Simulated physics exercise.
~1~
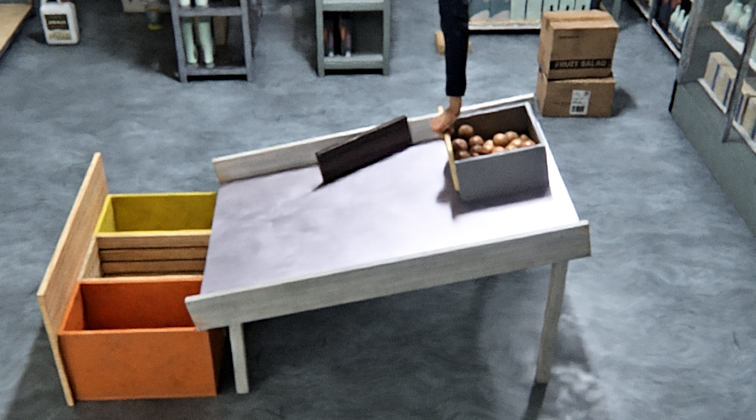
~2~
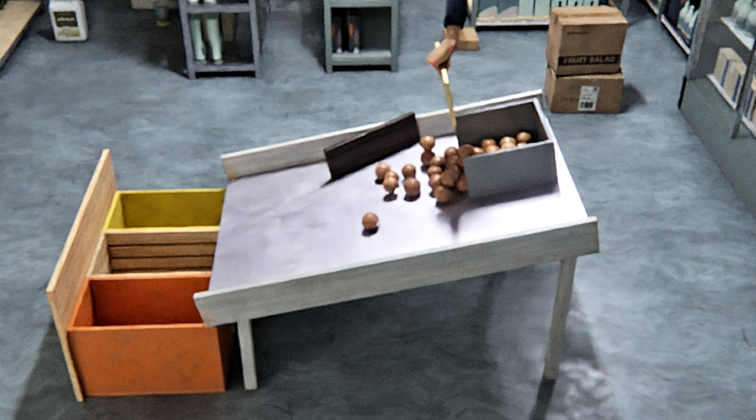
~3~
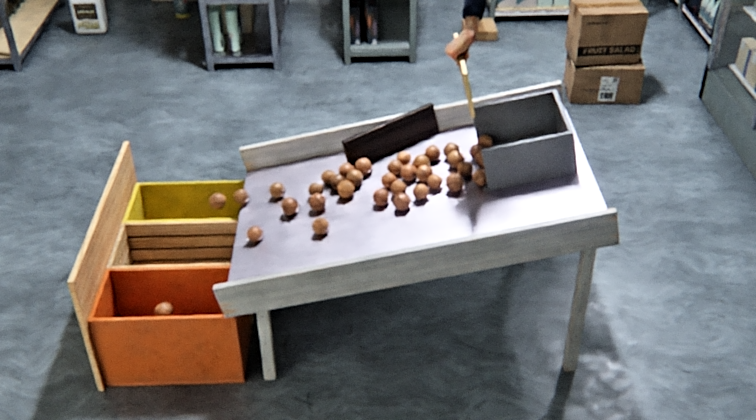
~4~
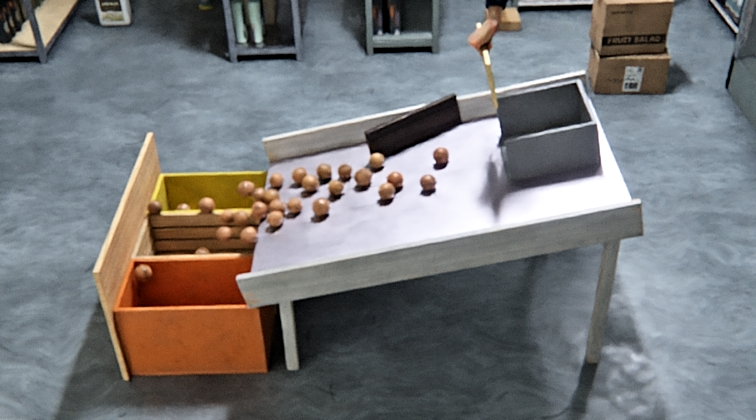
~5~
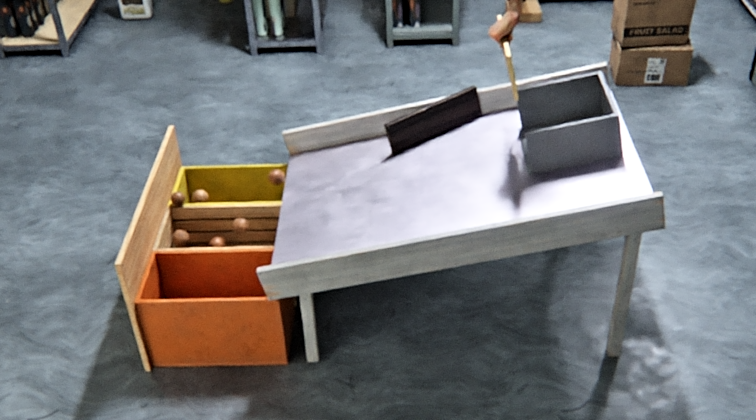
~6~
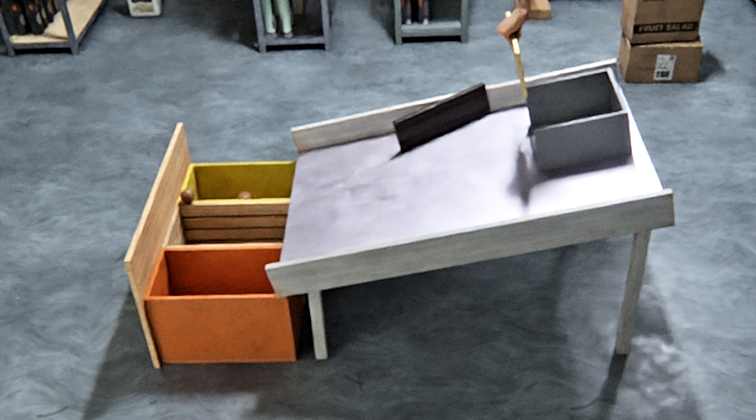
Brown balls roll down a sloped table into three bins after a hand lifts the gate.
